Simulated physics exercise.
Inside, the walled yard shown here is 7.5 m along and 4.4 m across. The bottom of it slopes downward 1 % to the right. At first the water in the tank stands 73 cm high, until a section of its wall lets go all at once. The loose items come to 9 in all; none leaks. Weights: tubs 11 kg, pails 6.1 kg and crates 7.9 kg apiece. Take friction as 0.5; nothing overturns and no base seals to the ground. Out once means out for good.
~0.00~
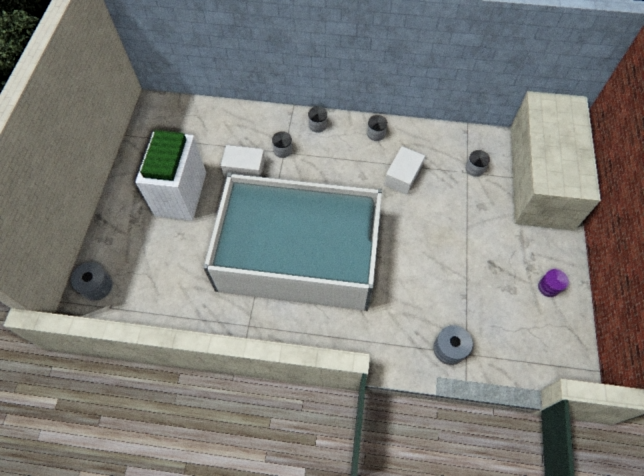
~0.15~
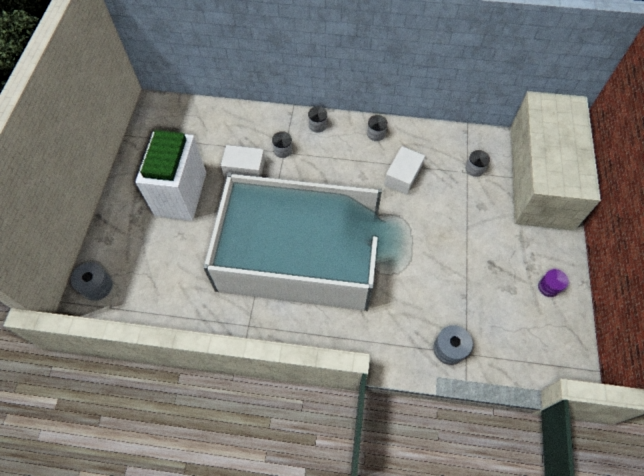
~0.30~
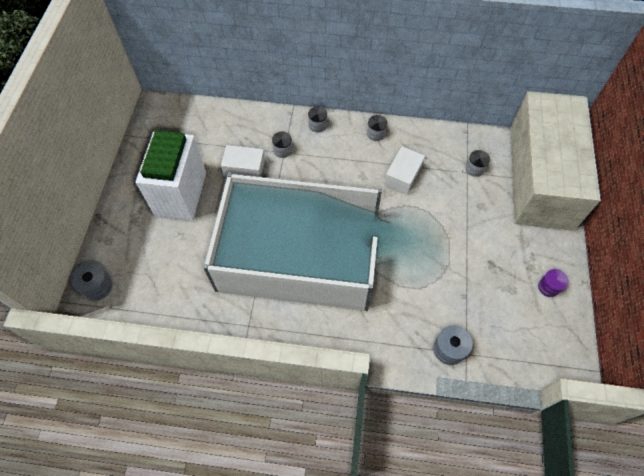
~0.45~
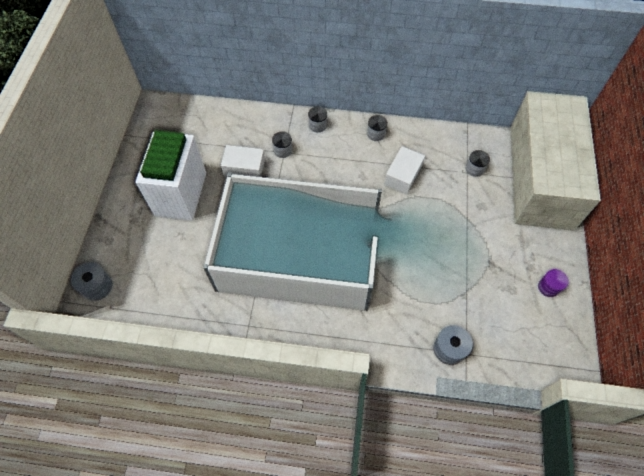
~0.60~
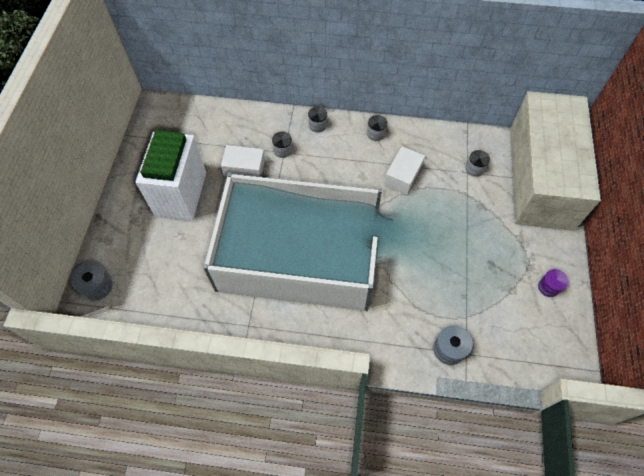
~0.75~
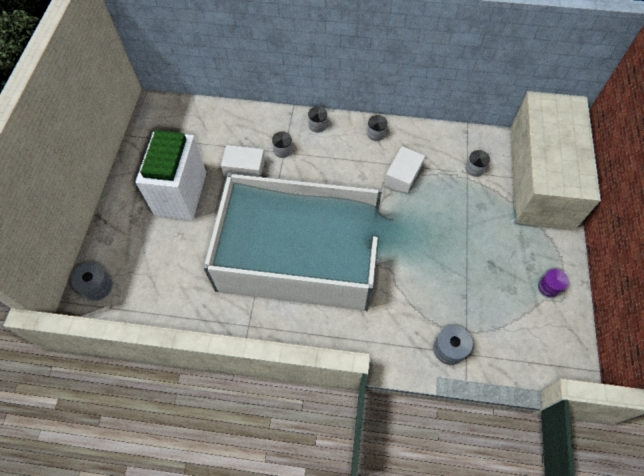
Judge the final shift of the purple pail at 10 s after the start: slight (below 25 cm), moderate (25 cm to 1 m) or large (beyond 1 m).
Odds are it gets pushed way off.
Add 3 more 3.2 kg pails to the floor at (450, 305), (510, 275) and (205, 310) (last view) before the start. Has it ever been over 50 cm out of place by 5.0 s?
Beyond it, beyond it, within it.
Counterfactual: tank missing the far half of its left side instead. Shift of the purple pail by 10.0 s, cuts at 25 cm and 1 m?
The purple pail remains where it was.
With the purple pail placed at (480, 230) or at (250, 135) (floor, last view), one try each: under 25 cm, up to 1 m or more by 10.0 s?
One try each gives this: It wanders off a long way, then it remains roughly in place.
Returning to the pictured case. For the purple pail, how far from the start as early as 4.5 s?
30 cm or so by then.
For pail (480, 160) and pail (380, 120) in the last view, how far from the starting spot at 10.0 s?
First 250 cm, then 150 cm.
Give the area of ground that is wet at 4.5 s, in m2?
I'd put it close to 20 m2.
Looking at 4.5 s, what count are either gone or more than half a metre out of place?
The number comes to 3.
After 2.0 s the purple pail is near (581, 325), 0.7 m from its start, aground; 0 of 9 are out; 1 afloat.
After 4.5 s the purple pail is near (537, 272), 0.3 m from its start, afloat; 0 of 9 are out; 1 afloat.
After 7.0 s the purple pail is near (596, 330), 0.8 m from its start, afloat; 0 of 9 are out; 2 afloat.
After 10.0 s the purple pail is near (535, 375), 1.4 m from its start, aground; 0 of 9 are out; 2 afloat.
